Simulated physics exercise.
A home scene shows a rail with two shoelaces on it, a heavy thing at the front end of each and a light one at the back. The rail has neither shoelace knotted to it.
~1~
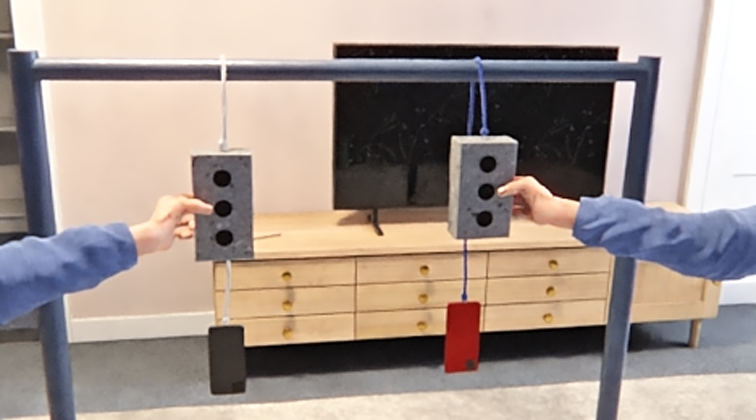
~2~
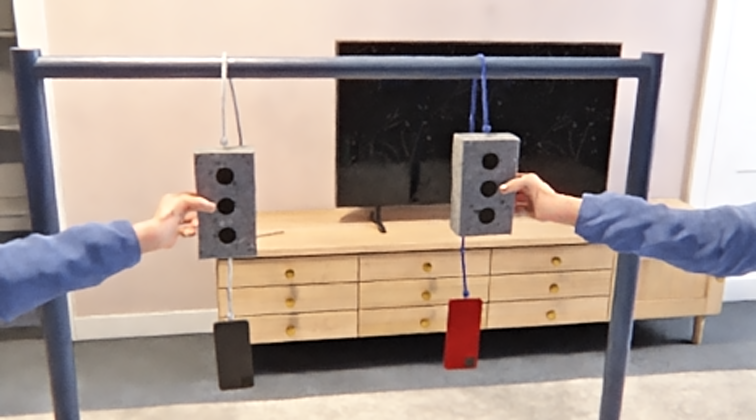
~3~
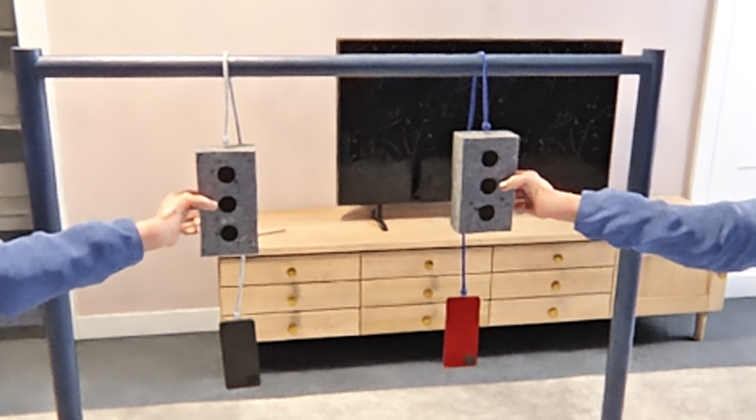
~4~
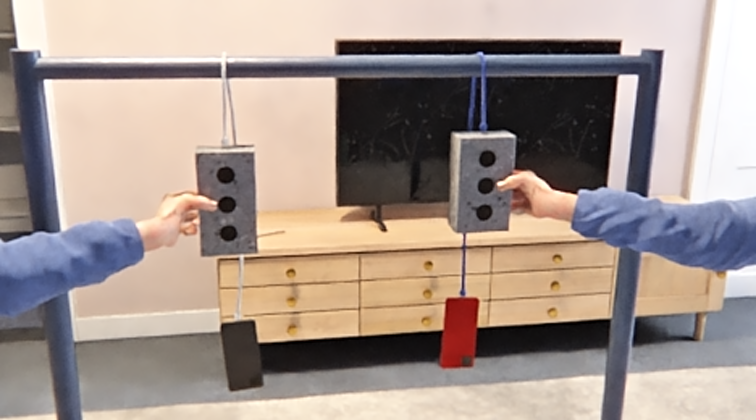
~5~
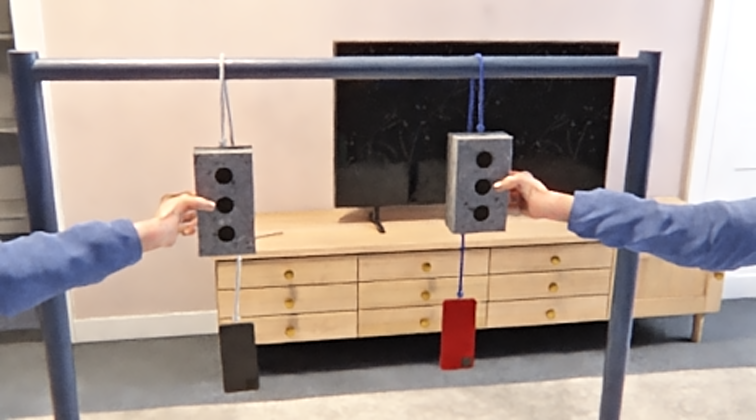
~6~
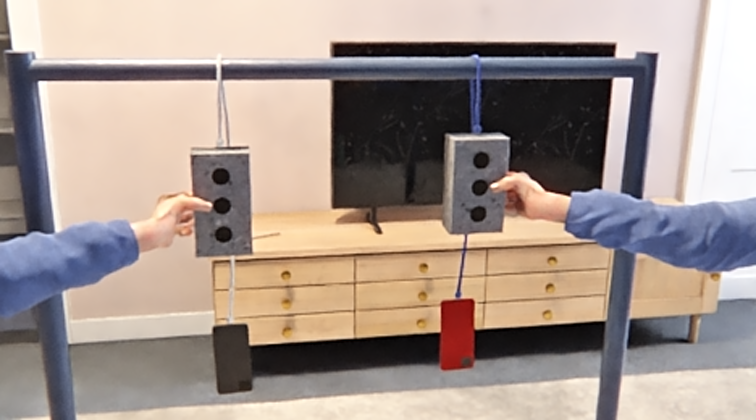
In a living room, two hands touch grey blocks hanging from a rail, barely moving.
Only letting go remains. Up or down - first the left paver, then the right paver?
One by one: The left paver ends up lower, the right paver ends up lower.
Then, 0.44 s on from there, left paver dropping; right paver dropping near (464, 366).
Then, 0.74 s on from there, left paver on the floor; right paver on the floor.
In the end, left paver on the floor; right paver on the floor. The left paver runs down to the floor and the right paver drops.
